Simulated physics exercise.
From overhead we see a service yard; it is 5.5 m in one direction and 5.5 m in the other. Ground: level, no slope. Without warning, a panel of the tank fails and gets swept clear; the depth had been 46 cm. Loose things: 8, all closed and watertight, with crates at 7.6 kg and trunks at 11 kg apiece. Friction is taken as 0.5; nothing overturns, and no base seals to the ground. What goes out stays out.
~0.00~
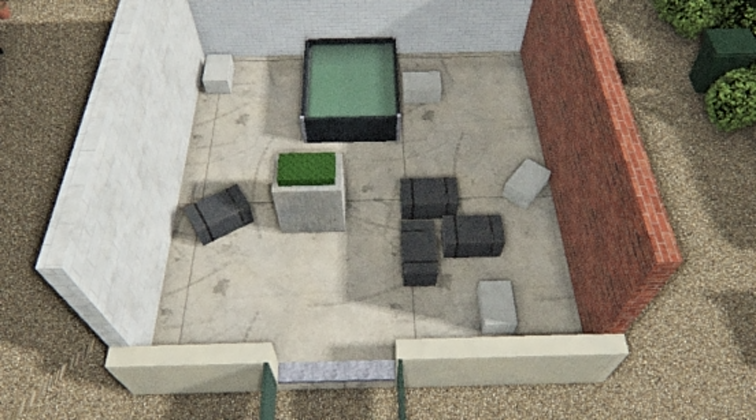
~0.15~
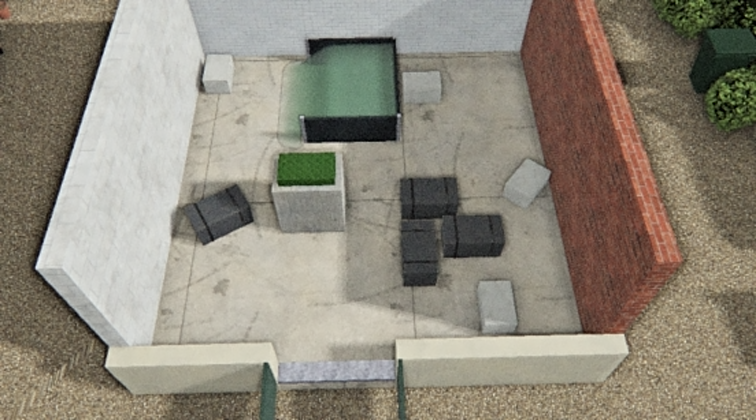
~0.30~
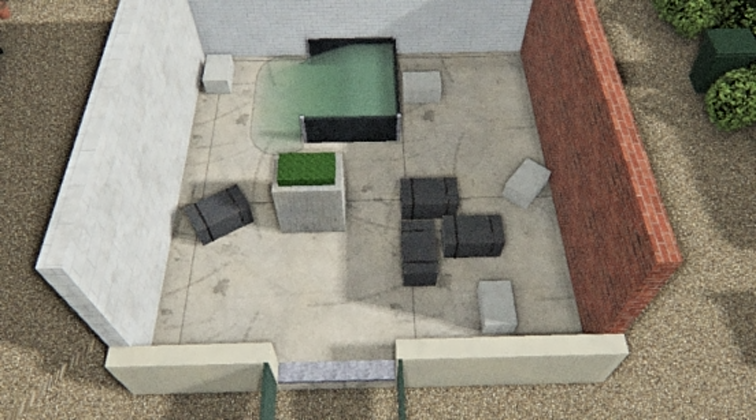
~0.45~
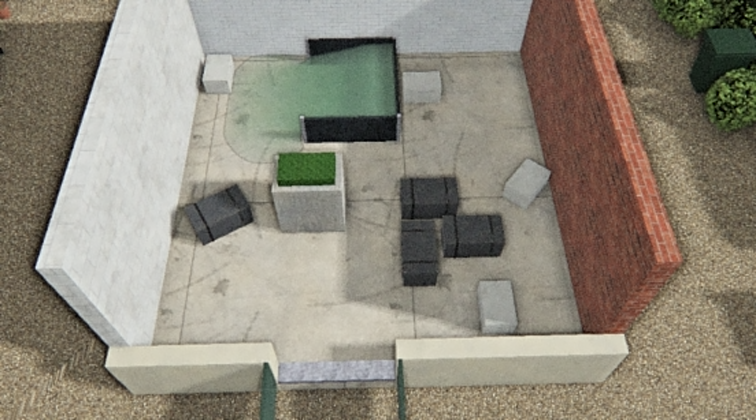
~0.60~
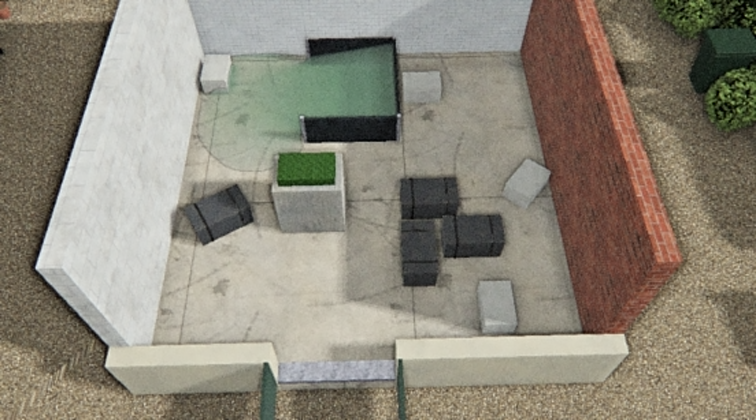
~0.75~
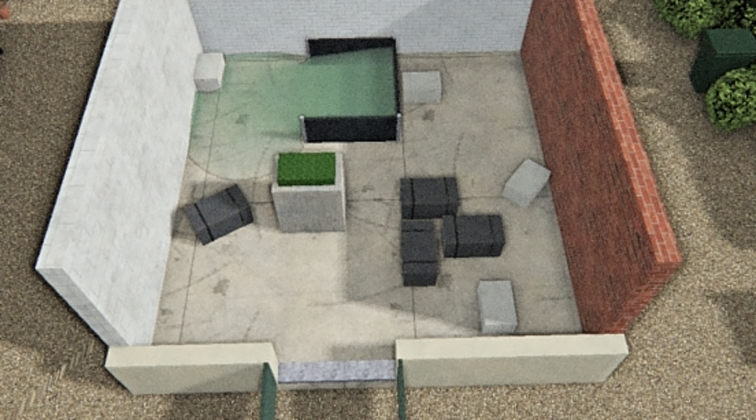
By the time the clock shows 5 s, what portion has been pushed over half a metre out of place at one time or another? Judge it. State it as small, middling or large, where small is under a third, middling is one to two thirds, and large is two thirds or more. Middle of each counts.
Small.
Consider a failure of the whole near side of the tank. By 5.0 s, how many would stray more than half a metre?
Then it comes to 6 of them.
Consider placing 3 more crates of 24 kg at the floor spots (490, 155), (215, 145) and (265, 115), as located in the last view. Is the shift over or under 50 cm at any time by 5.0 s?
Reading them off in order: Not beyond, clears the mark, clears the mark.
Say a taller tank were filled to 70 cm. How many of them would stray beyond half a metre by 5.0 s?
The answer would then be 2.
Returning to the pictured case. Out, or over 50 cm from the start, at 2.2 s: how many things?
At that moment it comes to 0.
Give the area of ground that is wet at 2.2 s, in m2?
Roughly 9.0 m2 of it is wet.
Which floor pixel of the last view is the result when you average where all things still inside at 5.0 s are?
Close to pixel (419, 211).
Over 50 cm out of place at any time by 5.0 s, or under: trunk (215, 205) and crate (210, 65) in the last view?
Result, in order: Above the line; above the line.
After 1.1 s 0 of 8 are over 50 cm from their spots; 1 afloat.
After 2.2 s 0 of 8 are over 50 cm from their spots; 1 afloat.
After 3.5 s 2 of 8 are over 50 cm from their spots; 1 afloat.
After 5.0 s 2 of 8 are over 50 cm from their spots, and 2 have been at some point; 1 afloat.
